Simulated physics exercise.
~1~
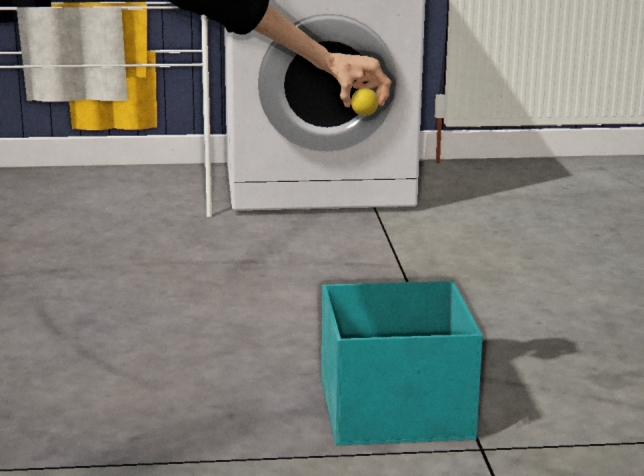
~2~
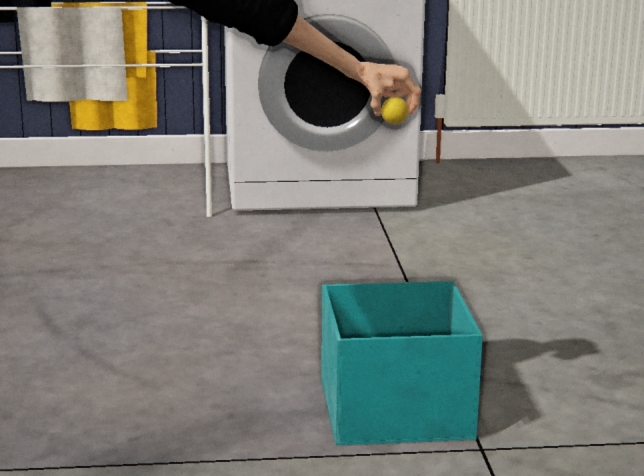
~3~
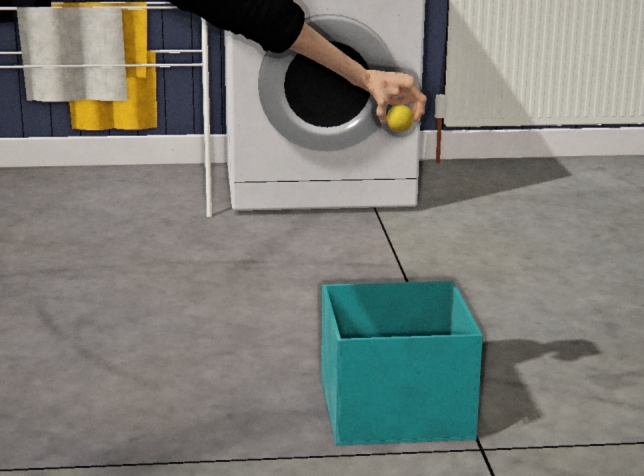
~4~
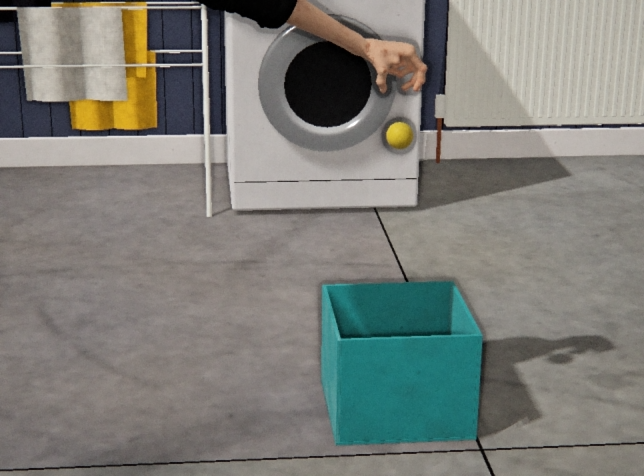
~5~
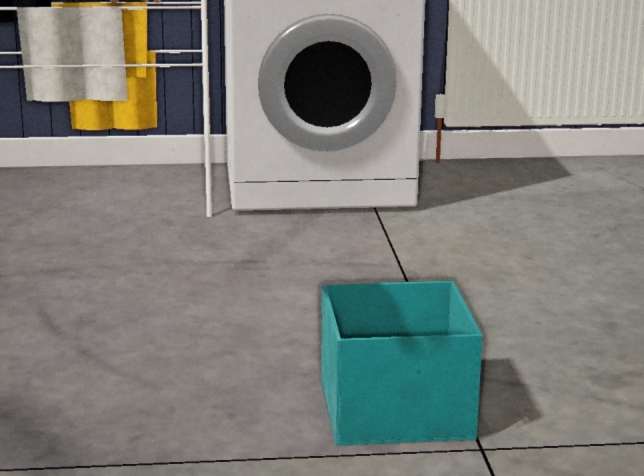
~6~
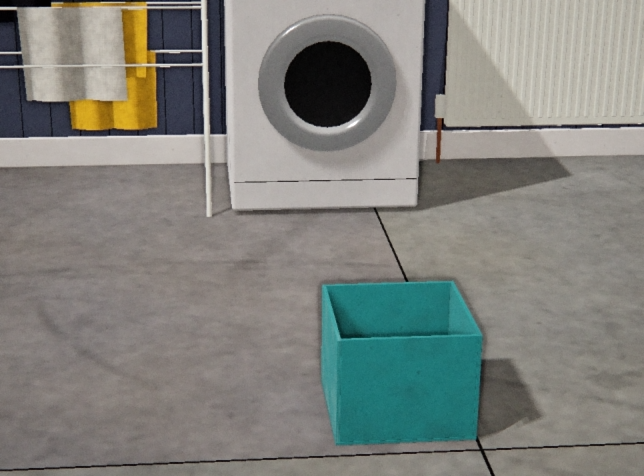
A bare forearm in a dark sleeve reaches in from the top, holding a yellow lemon in front of a white washing machine. The still view looks slightly down across a grey floor, with an open teal crate nearer, grey and yellow cloths on a rack at left and a pale radiator at right. The hand carries the lemon a little to the right and lowers it slightly. The fingers open and draw back as the lemon drops. By the end, hand and lemon are out of sight, the lemon caught inside the unmoved crate.
